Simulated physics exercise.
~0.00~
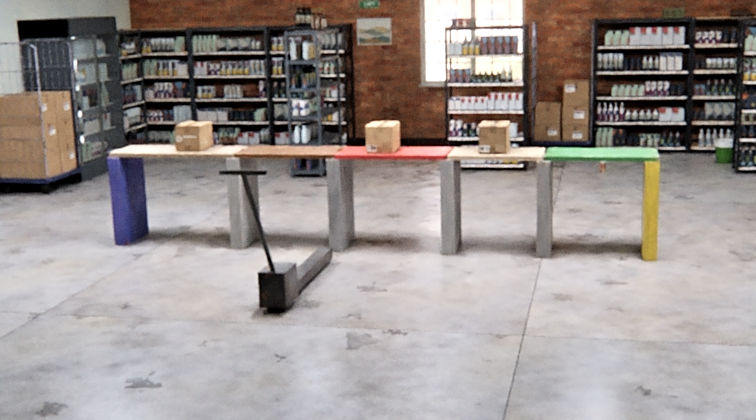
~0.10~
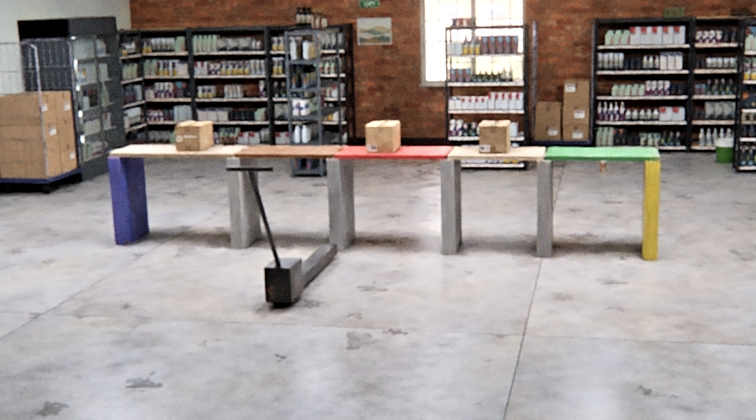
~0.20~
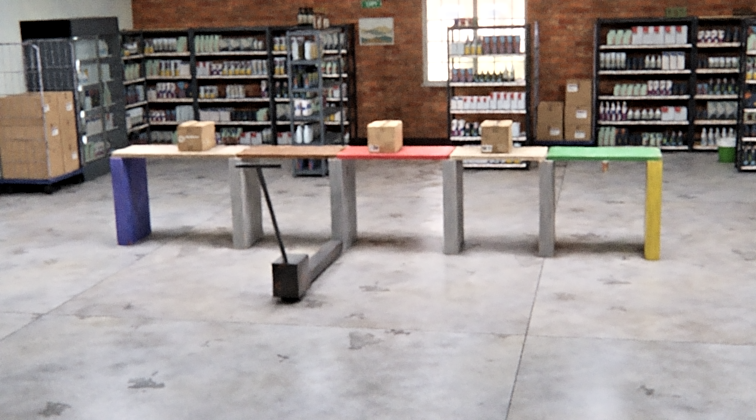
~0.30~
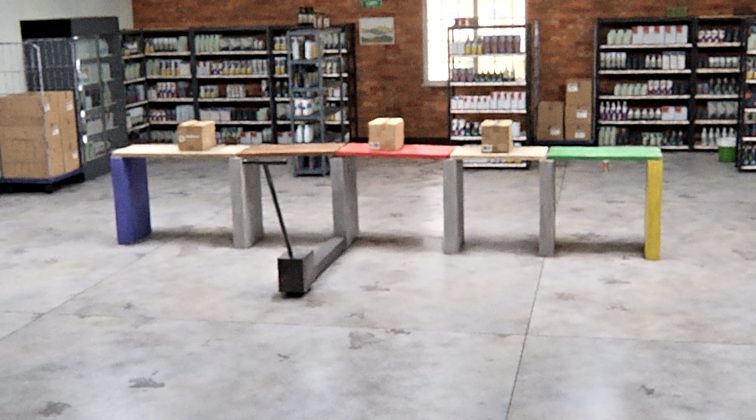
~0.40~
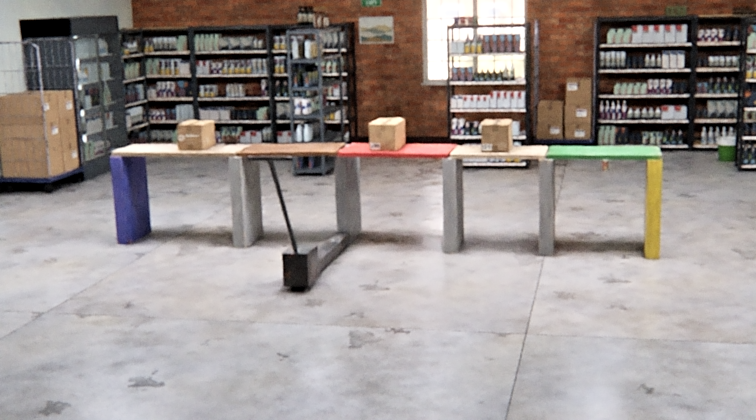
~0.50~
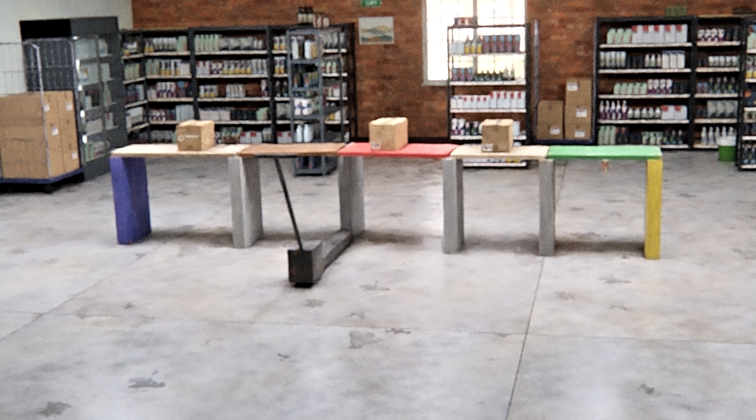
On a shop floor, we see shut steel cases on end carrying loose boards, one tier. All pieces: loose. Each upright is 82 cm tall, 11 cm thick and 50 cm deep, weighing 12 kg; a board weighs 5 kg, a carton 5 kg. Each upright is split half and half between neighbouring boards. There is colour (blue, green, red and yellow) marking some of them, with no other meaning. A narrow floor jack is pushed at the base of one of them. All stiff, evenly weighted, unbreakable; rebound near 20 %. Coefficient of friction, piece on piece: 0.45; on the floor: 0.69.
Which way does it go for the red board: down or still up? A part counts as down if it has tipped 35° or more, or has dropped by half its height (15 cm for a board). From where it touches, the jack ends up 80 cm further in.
Down.
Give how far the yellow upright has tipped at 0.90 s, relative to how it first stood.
Roughly 0°.
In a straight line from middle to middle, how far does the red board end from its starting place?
I'd say close to 80 cm away from its start.
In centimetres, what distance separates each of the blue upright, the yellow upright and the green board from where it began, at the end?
Blue 0, yellow 70, green 70.
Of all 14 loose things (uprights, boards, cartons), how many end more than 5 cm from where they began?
Total tallied: 10.
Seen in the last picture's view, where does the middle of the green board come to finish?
Roughly (618, 234).
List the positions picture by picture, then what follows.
In the first picture (we follow the side turned to the camera), jack tip (330, 253) 31 cm short; red board (389, 157); green board (602, 152); yellow upright (651, 212); no piece has moved.
The second picture shows jack tip (334, 249) 19 cm short; red board (390, 157).
The third picture shows jack tip (340, 245) 6 cm short; red board (392, 157).
The fourth picture shows jack tip (344, 241) 6 cm in; red board (392, 155); one has shifted.
The fifth picture shows jack tip (347, 237) 19 cm in; red board (391, 155) displaced 31 mm; 4 stirred so far.
The sixth picture shows jack tip (351, 234) 31 cm in; red board (391, 155) displaced 59 mm; blue upright (137, 196); green board (604, 151); 4 stirred so far.
Around 0.90 s, 2 of the 14 pieces down; red board tipped 27°, 22 cm lower.
Around 1.58 s, 4 of the 14 pieces down; red board tipped 22°, 64 cm lower.
Around 2.28 s, 8 of the 14 pieces down; red board tipped 8°, 75 cm lower; yellow upright tipped 18°.
Finally (4.7 s), 9 of the 14 pieces down; red board tipped 8°, 75 cm lower; yellow upright on its side; green board 69 cm lower. Seen by the last camera, middles, red board near (431, 231), yellow upright near (723, 247).
